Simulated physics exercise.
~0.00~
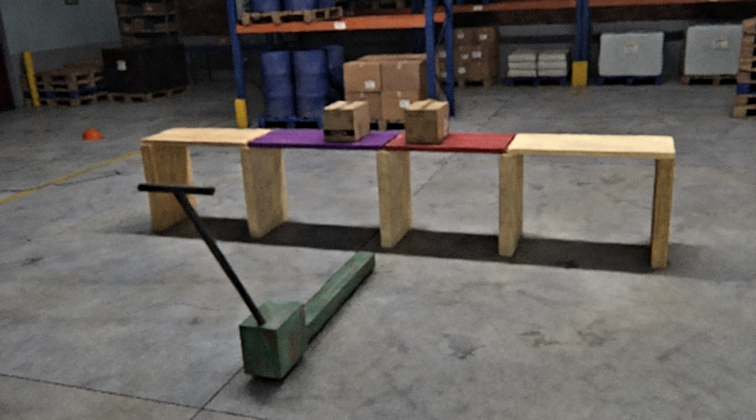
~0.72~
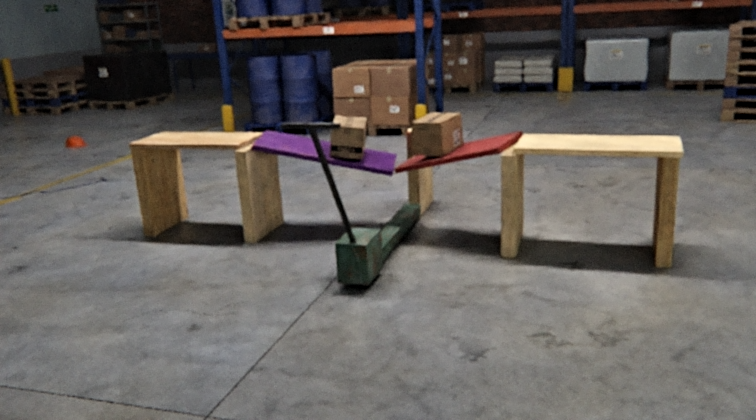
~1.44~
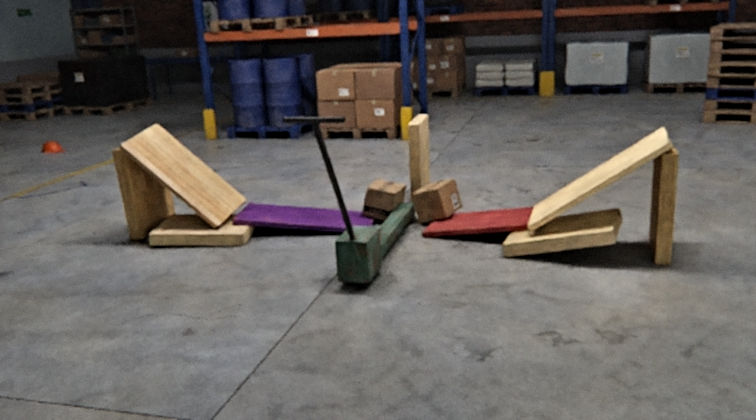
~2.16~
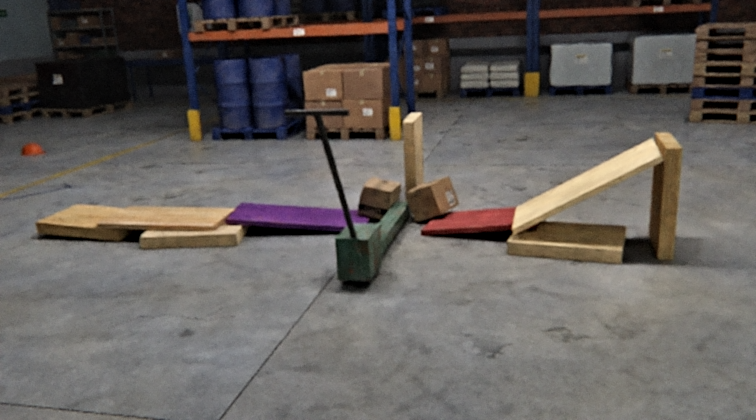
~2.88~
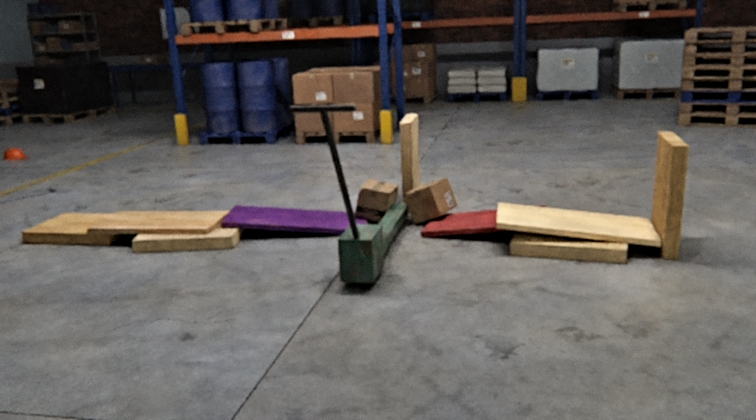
A green jack slides under the row of boards, and all but two uprights fall.
